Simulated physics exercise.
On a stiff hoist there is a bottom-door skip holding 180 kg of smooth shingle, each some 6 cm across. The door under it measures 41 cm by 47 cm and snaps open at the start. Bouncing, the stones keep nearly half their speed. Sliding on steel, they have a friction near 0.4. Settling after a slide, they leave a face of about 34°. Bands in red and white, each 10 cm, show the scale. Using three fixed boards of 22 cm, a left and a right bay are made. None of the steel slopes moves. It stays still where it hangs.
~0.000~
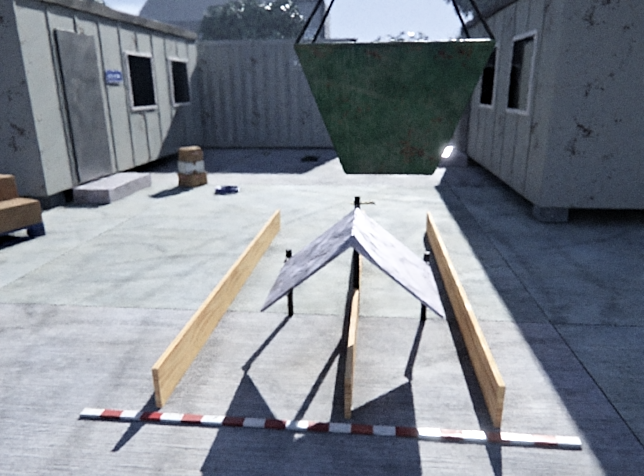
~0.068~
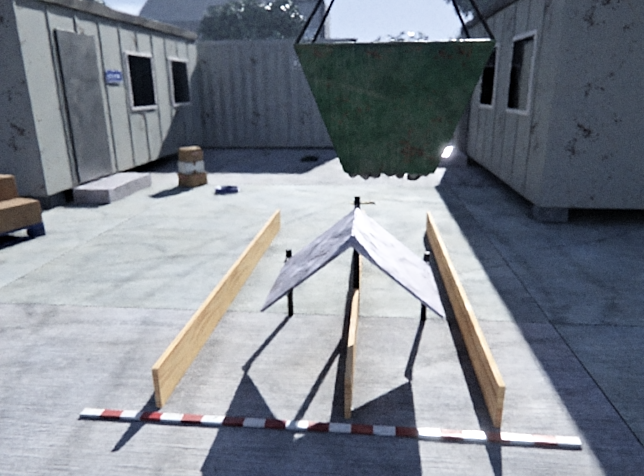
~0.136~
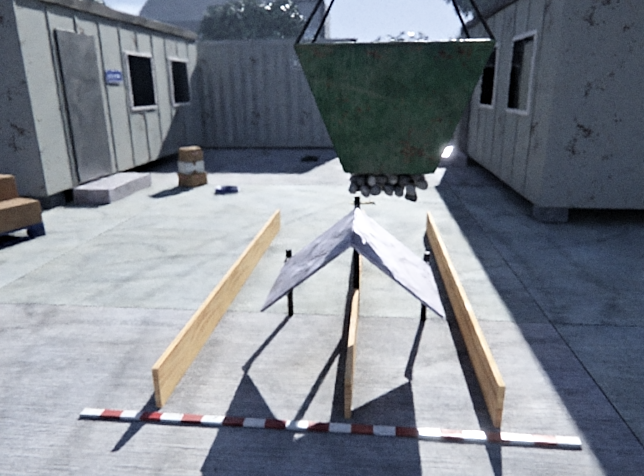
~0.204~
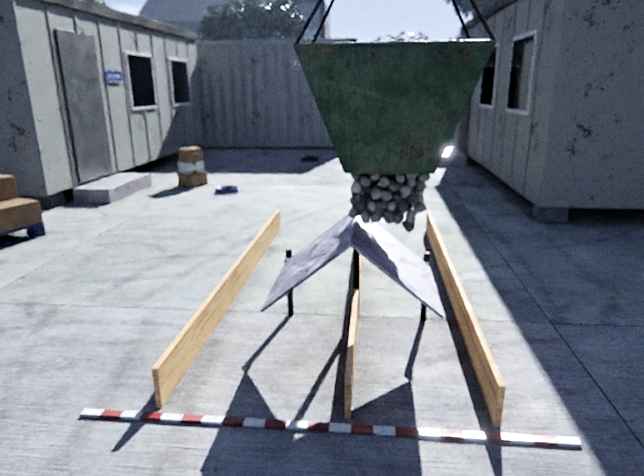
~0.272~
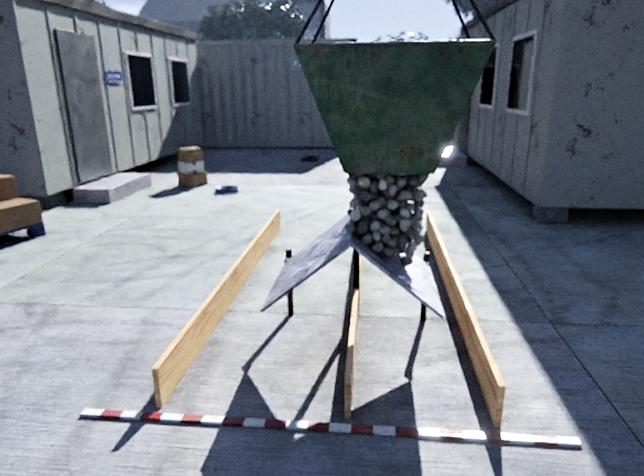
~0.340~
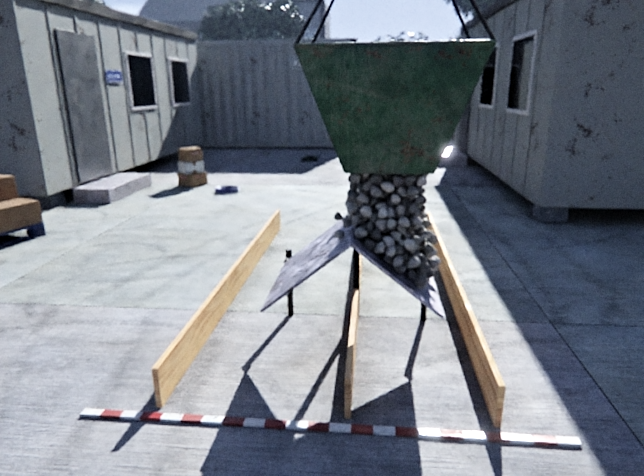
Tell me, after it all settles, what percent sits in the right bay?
I'd put it at about 44 percent.
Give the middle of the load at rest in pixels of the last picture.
They end up centred close to (487, 356).
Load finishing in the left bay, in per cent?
5 per cent.
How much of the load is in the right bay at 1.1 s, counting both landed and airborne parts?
At that moment: About 45 %.
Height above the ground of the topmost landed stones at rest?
The topmost stones rest about 16 cm above the ground.
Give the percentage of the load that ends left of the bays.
Approx 0 % of the load.
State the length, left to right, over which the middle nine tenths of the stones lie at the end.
It spans roughly 170 centimetres.
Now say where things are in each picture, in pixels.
In the first frame, the outlet is at (389, 163); nothing has dropped yet.
In the second frame, the outlet is at (389, 163); 4 % is out.
The third frame shows outlet at (389, 163), the stream shows down to (392, 188); 88 % still inside.
The fourth frame shows outlet at (389, 163), the stream shows down to (391, 215); 76 % still inside.
The fifth frame shows outlet at (389, 163), the stream shows down to (397, 246); 63 % still inside.
The sixth frame shows outlet at (389, 163), the stream shows down to (425, 269); 47 % still inside.
After 0.7 s, 0 % in the bottom-door skip, 36 % on the steel, 1 % falling or lying in the left bay, 40 % falling or lying in the right bay, 22 % falling or lying right of the bays; the stones farthest right are at (572, 356).
After 1.1 s, 0 % in the bottom-door skip, 1 % on the steel, 4 % falling or lying in the left bay, 44 % falling or lying in the right bay, 50 % falling or lying right of the bays.
After 1.7 s, 0 % in the bottom-door skip, 5 % falling or lying in the left bay, 44 % falling or lying in the right bay, 52 % falling or lying right of the bays.
After 2.6 s, 0 % in the bottom-door skip, 5 % falling or lying in the left bay, 44 % falling or lying in the right bay, 52 % falling or lying right of the bays.
After 4.5 s, 0 % in the bottom-door skip, 5 % in the left bay, 44 % in the right bay, 52 % right of the bays.
